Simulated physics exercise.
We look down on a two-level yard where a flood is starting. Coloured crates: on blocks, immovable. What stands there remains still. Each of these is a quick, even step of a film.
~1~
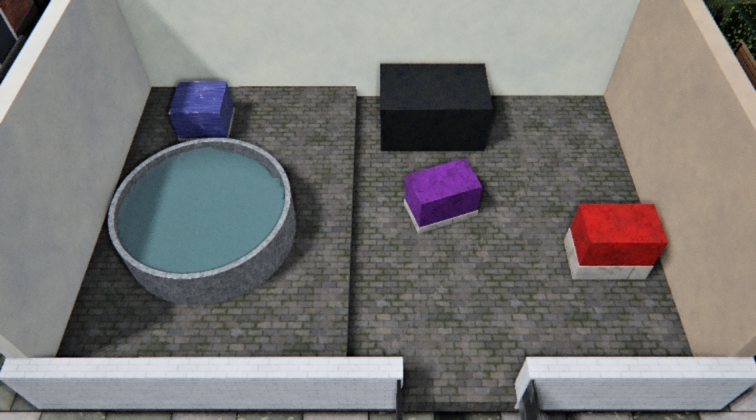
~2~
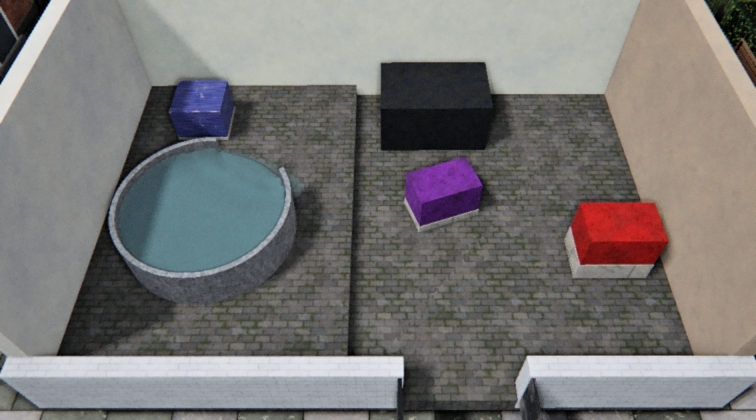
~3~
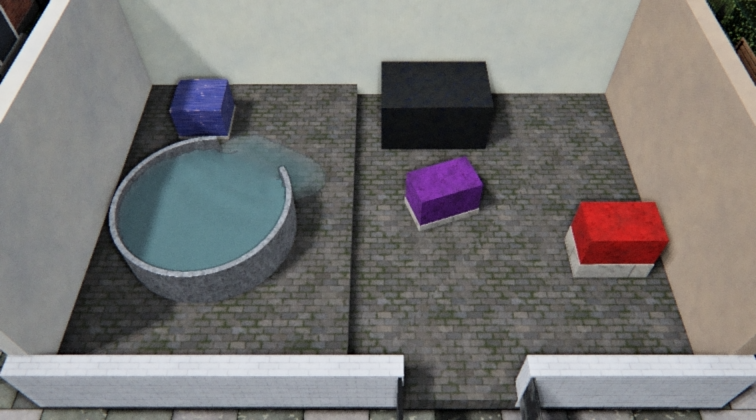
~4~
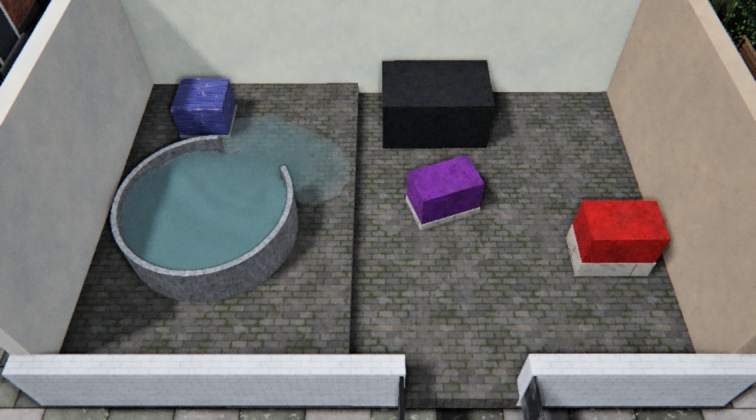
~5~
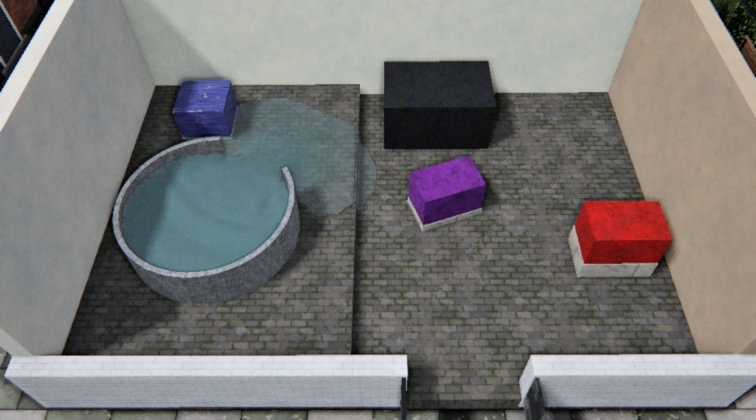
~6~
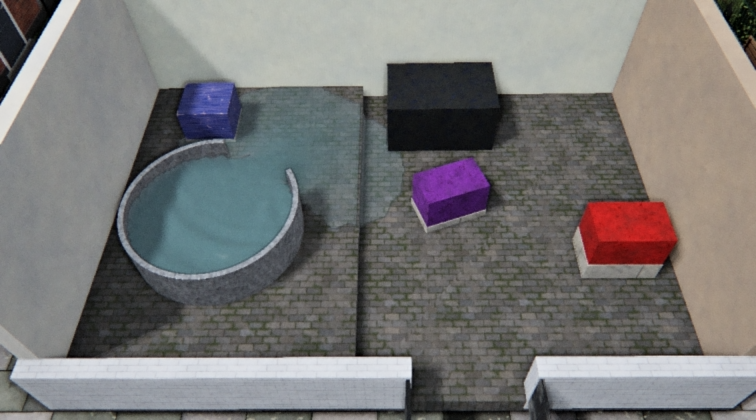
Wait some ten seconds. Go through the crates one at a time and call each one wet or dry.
The purple crate is wet. The blue crate is wet. The red crate is dry.
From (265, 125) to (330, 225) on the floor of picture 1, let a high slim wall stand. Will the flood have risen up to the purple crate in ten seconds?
Note - purple crate: Not flooded.
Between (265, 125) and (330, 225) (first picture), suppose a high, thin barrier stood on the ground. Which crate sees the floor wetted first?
I'd go with the blue crate.
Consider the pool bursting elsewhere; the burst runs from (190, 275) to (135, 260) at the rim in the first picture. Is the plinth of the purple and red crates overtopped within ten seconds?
As it turns out, the purple crate is left untouched, and the red crate is left untouched.
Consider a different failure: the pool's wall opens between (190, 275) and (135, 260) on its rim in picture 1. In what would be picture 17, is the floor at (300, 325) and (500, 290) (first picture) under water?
Submerged, waterless.
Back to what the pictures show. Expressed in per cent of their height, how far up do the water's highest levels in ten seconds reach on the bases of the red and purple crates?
Respectively 40 % and 170 %.
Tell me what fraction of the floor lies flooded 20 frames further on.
That works out at 50 %.
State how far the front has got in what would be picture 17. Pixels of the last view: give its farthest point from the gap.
I'd go with roughly (570, 94).
A moment on, water covers 20 % of the floor; the purple crate water round its plinth, the blue crate water round its plinth, the red crate not reached.
Next, water covers 30 % of the floor; the purple crate water round its plinth, the blue crate water round its plinth, the red crate not reached.
Then, water covers 50 % of the floor; the purple crate water round its plinth, the blue crate water round its plinth, the red crate water round its plinth.
Later, water covers 75 % of the floor; the purple crate water round its plinth, the blue crate water round its plinth, the red crate water round its plinth.
In the end, water covers 95 % of the floor; the purple crate was topped, the blue crate was topped, the red crate stayed above the water.
